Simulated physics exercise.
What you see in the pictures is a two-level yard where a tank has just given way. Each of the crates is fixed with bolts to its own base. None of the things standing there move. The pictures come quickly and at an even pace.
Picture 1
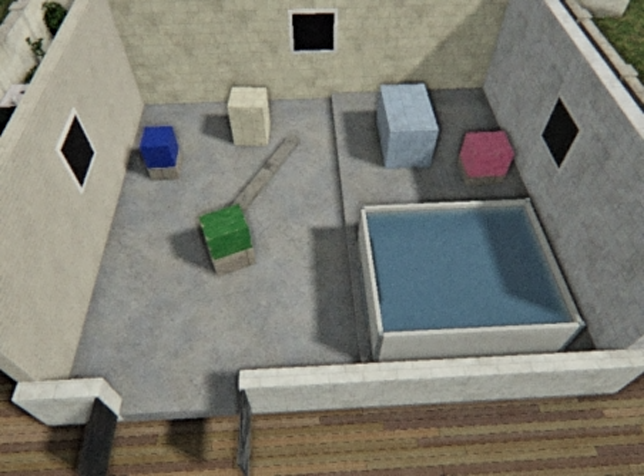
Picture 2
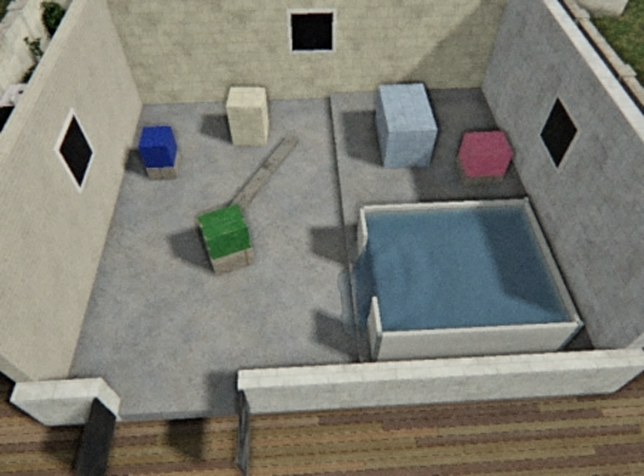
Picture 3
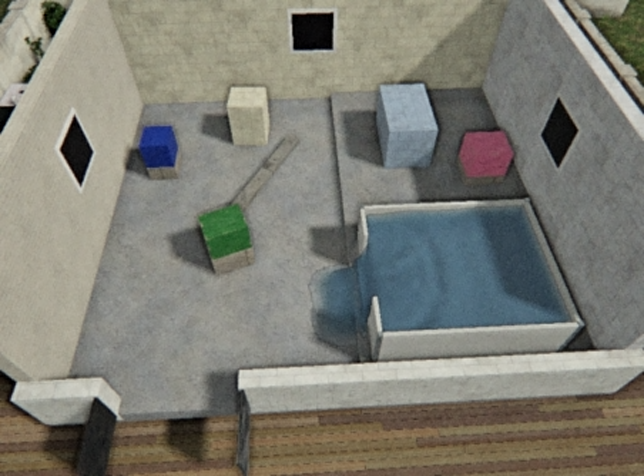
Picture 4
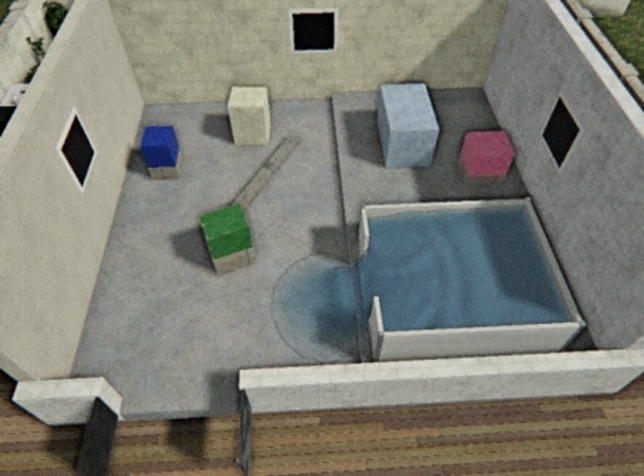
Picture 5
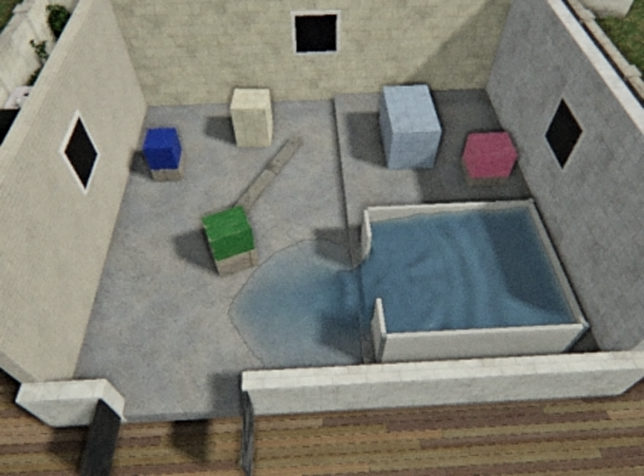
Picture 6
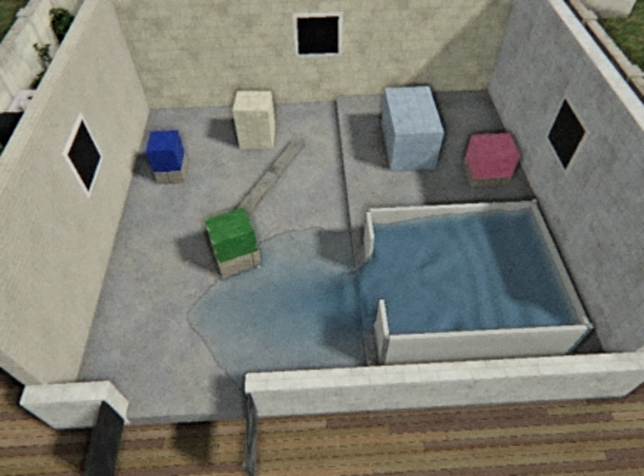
Walled yard with coloured blocks, water pouring through a gap in a tank's left side and spreading leftward across grey paving.
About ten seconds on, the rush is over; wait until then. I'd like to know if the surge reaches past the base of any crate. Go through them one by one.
One by one: Pink crate: Remains dry; blue crate: Remains dry; green crate: Remains dry.
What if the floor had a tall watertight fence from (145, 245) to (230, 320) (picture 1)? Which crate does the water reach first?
It's the green-painted one.
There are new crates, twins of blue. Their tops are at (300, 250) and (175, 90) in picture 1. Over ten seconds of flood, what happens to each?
Outcome, in listed order: Is inundated, is missed.
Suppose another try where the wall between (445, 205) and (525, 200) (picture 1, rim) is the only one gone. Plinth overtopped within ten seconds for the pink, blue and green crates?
Pink gets drenched, blue stays untouched, green stays untouched.
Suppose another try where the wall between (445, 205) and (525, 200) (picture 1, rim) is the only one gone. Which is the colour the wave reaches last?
The blue-painted one comes last.
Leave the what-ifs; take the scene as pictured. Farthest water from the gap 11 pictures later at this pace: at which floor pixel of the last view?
I'd say around (126, 201).
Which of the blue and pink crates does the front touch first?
The answer is the blue crate.
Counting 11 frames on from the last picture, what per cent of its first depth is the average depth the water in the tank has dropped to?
It comes to some 60 percent.
A moment on, water covers 30 % of the floor; the pink crate not reached, the blue crate not reached, the green crate water round its plinth.
Next, water covers 40 % of the floor; the pink crate not reached, the blue crate water round its plinth, the green crate water round its plinth.
Then, water covers 50 % of the floor; the pink crate not reached, the blue crate water round its plinth, the green crate water round its plinth.
Later, water covers 65 % of the floor; the pink crate not reached, the blue crate water round its plinth, the green crate water round its plinth.
In the end, water covers 65 % of the floor; the pink crate stayed above the water, the blue crate stayed above the water, the green crate stayed above the water.
